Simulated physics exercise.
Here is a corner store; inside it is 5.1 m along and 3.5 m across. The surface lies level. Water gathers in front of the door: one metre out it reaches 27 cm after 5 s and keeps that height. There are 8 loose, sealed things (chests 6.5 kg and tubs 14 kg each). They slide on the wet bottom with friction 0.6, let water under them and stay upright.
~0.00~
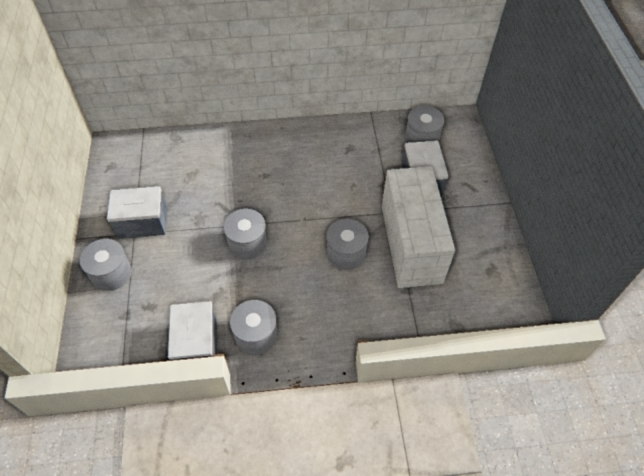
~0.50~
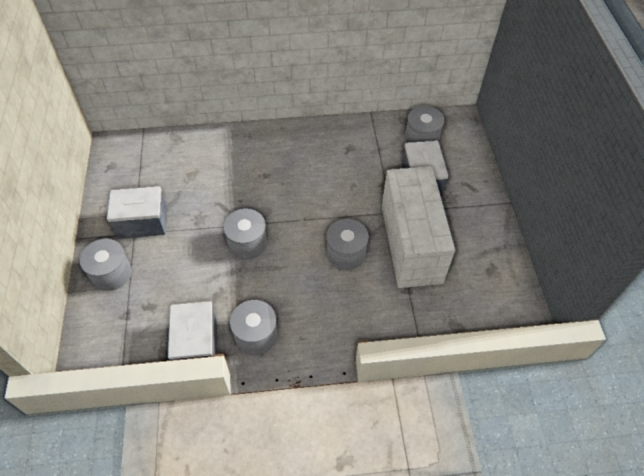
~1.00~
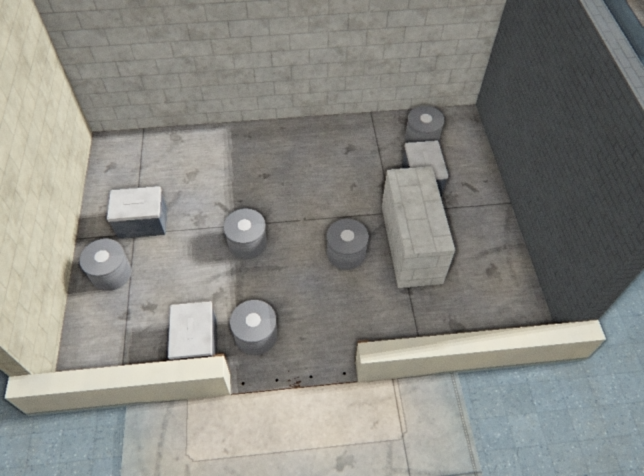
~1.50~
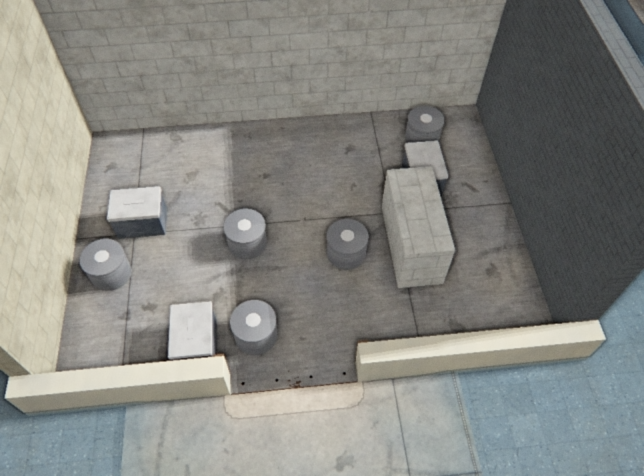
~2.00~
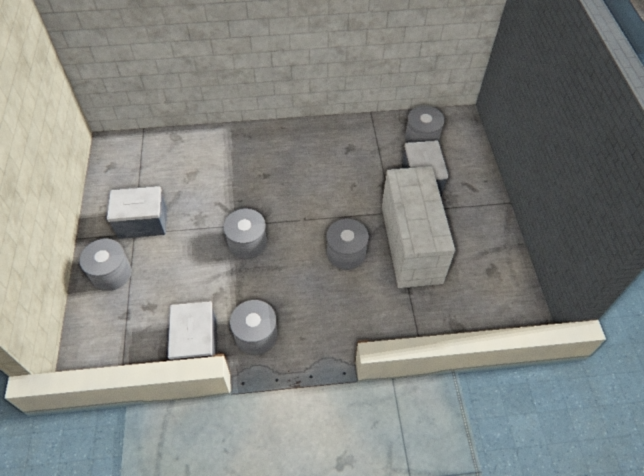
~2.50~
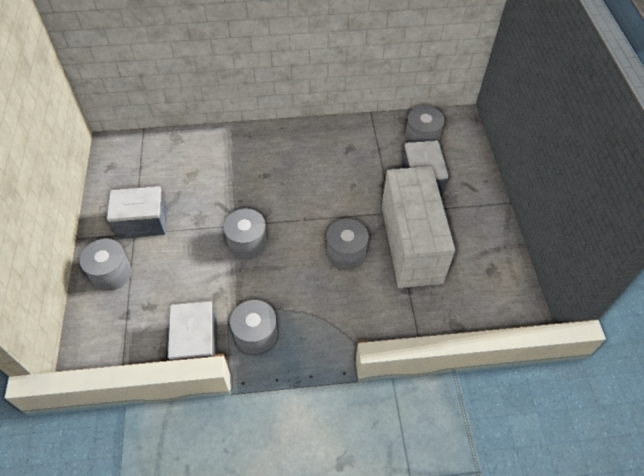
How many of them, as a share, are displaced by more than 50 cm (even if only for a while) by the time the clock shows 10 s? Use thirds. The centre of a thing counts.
That comes to at least two thirds.
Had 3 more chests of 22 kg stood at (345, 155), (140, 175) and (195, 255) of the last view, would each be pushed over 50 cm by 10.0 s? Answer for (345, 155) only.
Answer: Past it.
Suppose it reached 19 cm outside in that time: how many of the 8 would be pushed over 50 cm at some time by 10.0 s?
In that case 3 of them.
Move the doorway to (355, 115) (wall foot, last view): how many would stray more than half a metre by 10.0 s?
In that case 6 of them.
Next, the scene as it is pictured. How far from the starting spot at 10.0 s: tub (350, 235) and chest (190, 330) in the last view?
In that order: 200 cm, 40 cm.
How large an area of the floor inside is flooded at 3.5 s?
Some 2.0 m2.
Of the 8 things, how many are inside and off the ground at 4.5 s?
At that moment 0.
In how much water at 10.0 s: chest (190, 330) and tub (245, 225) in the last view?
Roughly 5 and 14 cm.
After 3.5 s 0 of 8 are over 50 cm from their spots; 0 afloat.
After 4.5 s 1 of 8 are over 50 cm from their spots; 0 afloat.
After 7.0 s 5 of 8 are over 50 cm from their spots; 2 afloat.
After 10.0 s 6 of 8 are over 50 cm from their spots, and 8 have been at some point; 7 afloat.
